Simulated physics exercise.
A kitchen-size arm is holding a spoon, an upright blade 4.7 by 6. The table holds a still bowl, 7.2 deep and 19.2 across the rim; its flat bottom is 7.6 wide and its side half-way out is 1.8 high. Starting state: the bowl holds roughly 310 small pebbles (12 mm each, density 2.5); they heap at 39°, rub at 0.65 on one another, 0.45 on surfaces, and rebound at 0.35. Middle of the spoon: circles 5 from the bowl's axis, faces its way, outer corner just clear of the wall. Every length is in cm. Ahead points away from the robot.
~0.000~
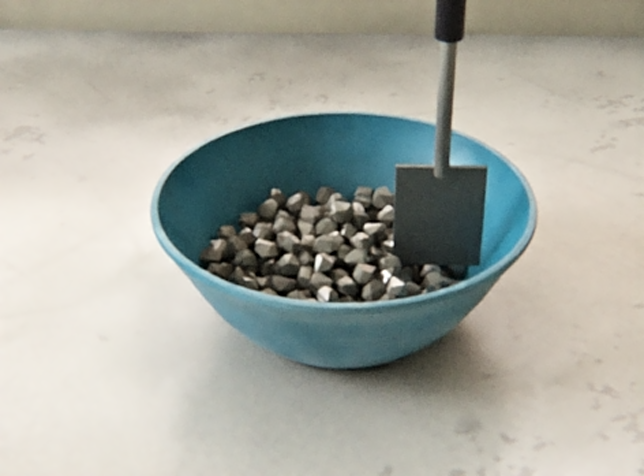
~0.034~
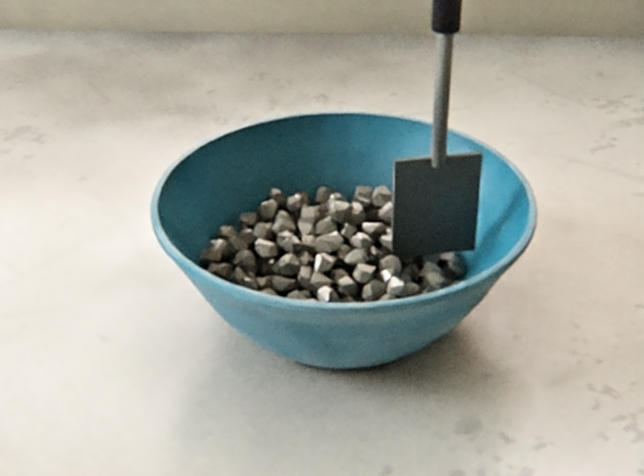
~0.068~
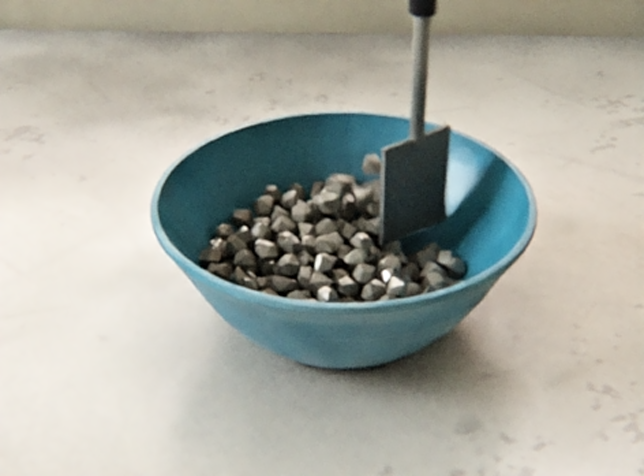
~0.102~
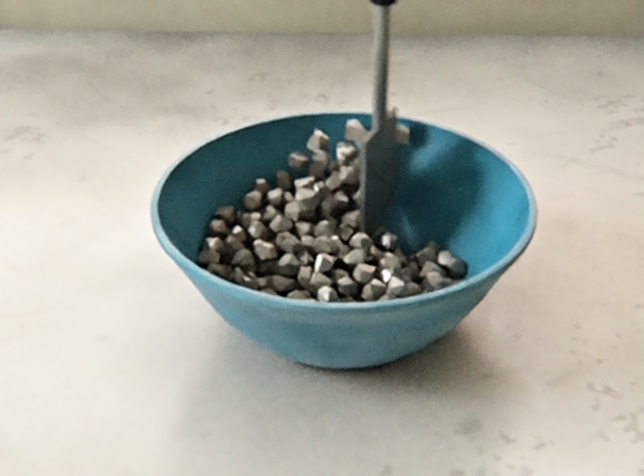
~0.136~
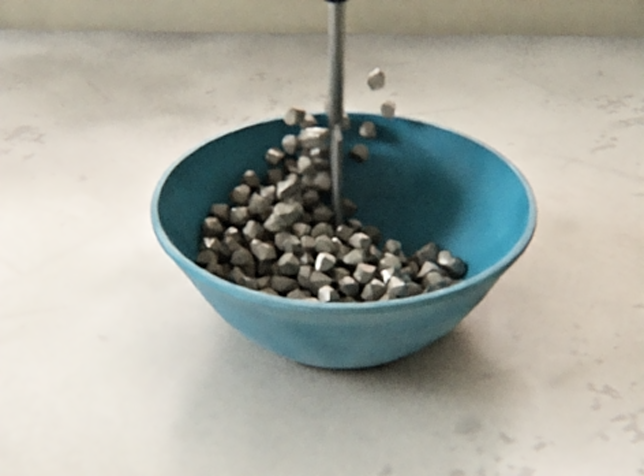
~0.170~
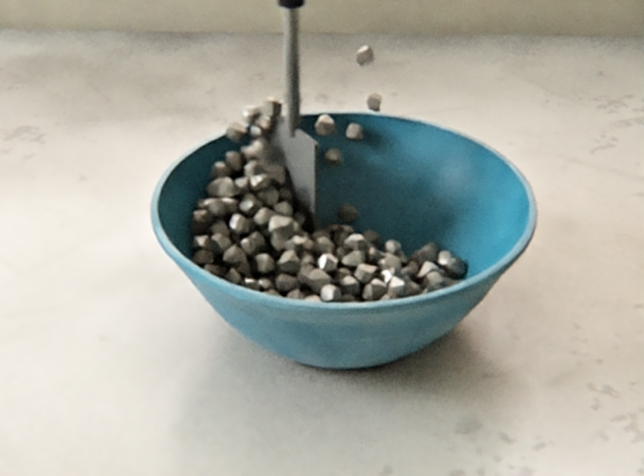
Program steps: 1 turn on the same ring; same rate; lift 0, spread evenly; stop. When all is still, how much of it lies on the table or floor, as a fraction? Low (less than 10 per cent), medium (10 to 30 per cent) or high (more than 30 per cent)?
The share is medium, between 10 and 30 per cent.
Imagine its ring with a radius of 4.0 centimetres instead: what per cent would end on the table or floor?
It would be near 25 per cent.
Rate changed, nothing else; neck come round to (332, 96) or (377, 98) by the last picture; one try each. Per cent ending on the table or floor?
First try: Around 10 %; second try: Around 5 %.
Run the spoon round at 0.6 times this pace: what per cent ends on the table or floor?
That gives about 5 percent.
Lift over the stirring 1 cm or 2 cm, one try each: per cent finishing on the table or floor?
I'd say some 10 per cent, and some 5 per cent.
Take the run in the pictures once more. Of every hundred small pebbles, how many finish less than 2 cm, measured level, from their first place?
About 20 percent.
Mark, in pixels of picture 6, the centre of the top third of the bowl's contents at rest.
It is centred around (404, 216).
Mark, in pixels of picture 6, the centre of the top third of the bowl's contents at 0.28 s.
I'd put it at around (280, 275).
After 0.28 s, 212° round, highest piece 10 above the table; 296 in the bowl, 2 on the table or floor, 15 in flight or on the tool.
After 0.38 s, 300° round, highest piece 11 above the table; 278 in the bowl, 14 on the table or floor, 21 in flight or on the tool.
After 0.63 s, 0° round, highest piece 8 above the table; 249 in the bowl, 63 on the table or floor, 1 in flight or on the tool.
After 1.33 s, 0° round, highest piece 7 above the table; 249 in the bowl, 64 on the table or floor.
In the end, 249 in the bowl, 64 on the table or floor. That is 20 % on the table or floor.
